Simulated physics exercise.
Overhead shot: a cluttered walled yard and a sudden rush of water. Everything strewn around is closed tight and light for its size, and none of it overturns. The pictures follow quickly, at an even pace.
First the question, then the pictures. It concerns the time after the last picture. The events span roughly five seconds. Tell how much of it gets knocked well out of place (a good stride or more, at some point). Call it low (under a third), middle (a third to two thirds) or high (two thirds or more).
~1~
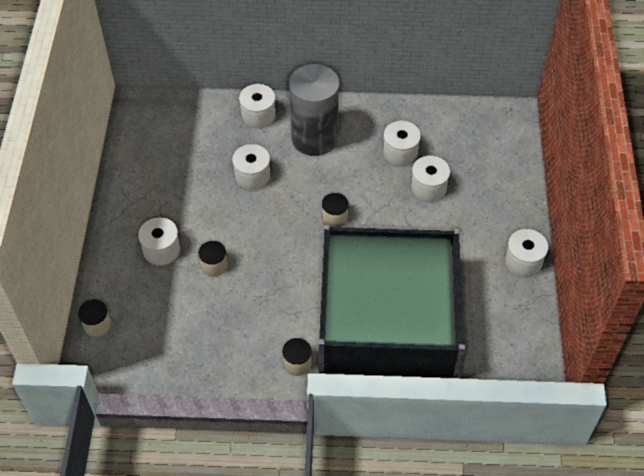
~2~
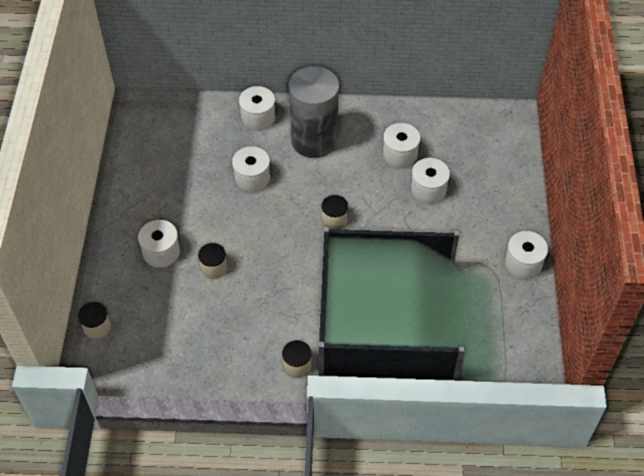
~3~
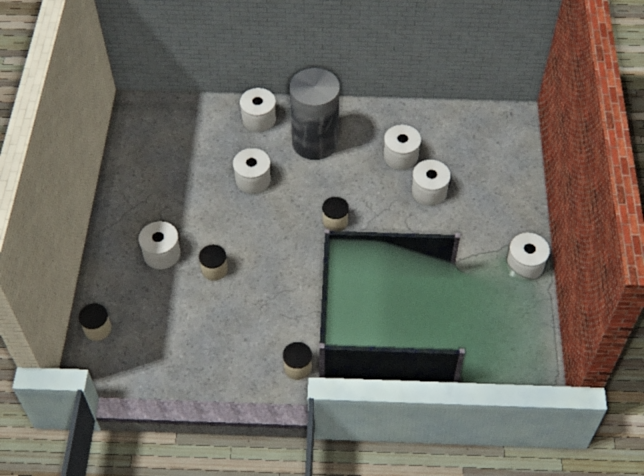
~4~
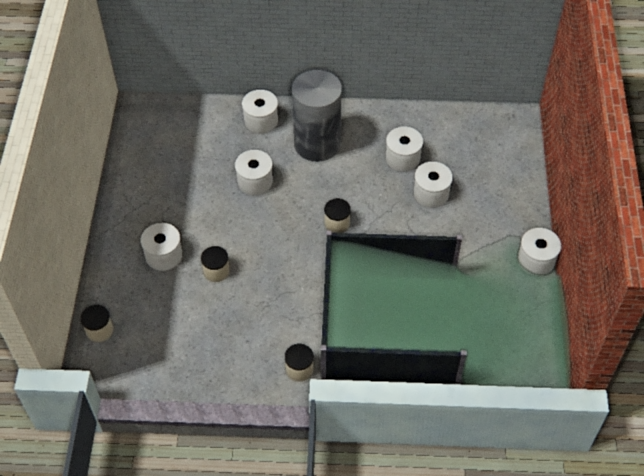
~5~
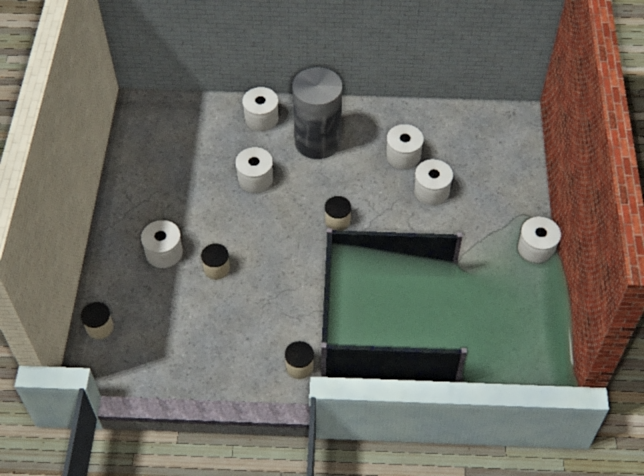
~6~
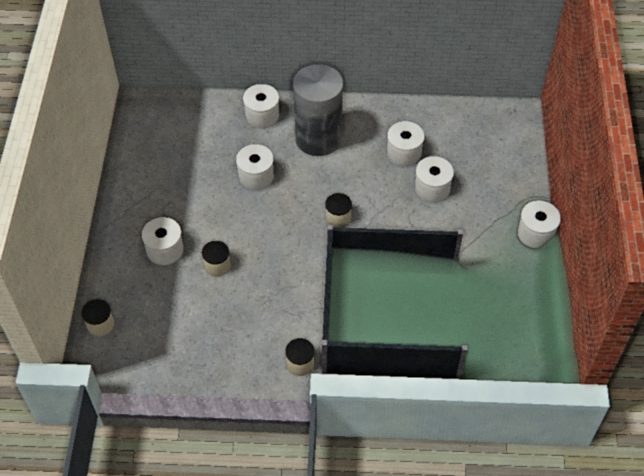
Middle.
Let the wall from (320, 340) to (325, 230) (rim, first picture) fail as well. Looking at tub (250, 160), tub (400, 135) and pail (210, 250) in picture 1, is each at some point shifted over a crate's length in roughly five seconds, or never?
Outcome by item - displaced that far / short of that distance / displaced that far.
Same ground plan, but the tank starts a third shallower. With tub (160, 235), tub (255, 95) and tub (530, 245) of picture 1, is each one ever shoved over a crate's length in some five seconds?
First: Falls short; second: Goes past it; third: Goes past it.
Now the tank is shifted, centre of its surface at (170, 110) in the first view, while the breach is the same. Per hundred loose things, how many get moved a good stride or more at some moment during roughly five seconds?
That comes out at some 70 %.
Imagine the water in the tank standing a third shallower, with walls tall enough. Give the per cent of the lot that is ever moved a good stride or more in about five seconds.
I'd say close to 40 per cent of the things.
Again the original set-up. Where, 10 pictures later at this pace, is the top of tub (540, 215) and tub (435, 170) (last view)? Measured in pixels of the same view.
Estimated positions: (403, 86) and (404, 166), approximately.
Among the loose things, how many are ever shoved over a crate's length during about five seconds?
That adds up to 6.
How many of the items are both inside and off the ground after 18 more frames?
Tally: 3.
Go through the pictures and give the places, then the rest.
A tub at (528, 245), on the bottom; a tub at (158, 233), on the bottom; 0 of 10 have shifted, in the first frame.
A tub at (528, 247) rests on the ground; a tub at (158, 236), on the bottom; 0 of 10 have shifted, in the second frame.
A tub at (530, 249) rests on the ground; a tub at (158, 237), on the bottom; 0 of 10 have shifted, in the third frame.
A tub at (541, 244), on the bottom, close to its start; a tub at (160, 239) rests on the ground; 1 of 10 have shifted, in the fourth frame.
A tub at (541, 233), afloat, close to its start; a tub at (161, 236), on the bottom; 1 of 10 have shifted, in the fifth frame.
A tub at (541, 216) floats, a stride from its start; a tub at (161, 233), on the bottom; 1 of 10 have shifted, in the sixth frame.
A moment on, 1 of 10 are well off their spots; 0 afloat.
Next, 1 of 10 are well off their spots; 1 afloat.
Later, 4 of 10 are well off their spots; 3 afloat.
In the end, 6 of 10 are well off their spots, and 6 have been at some point; 5 afloat.
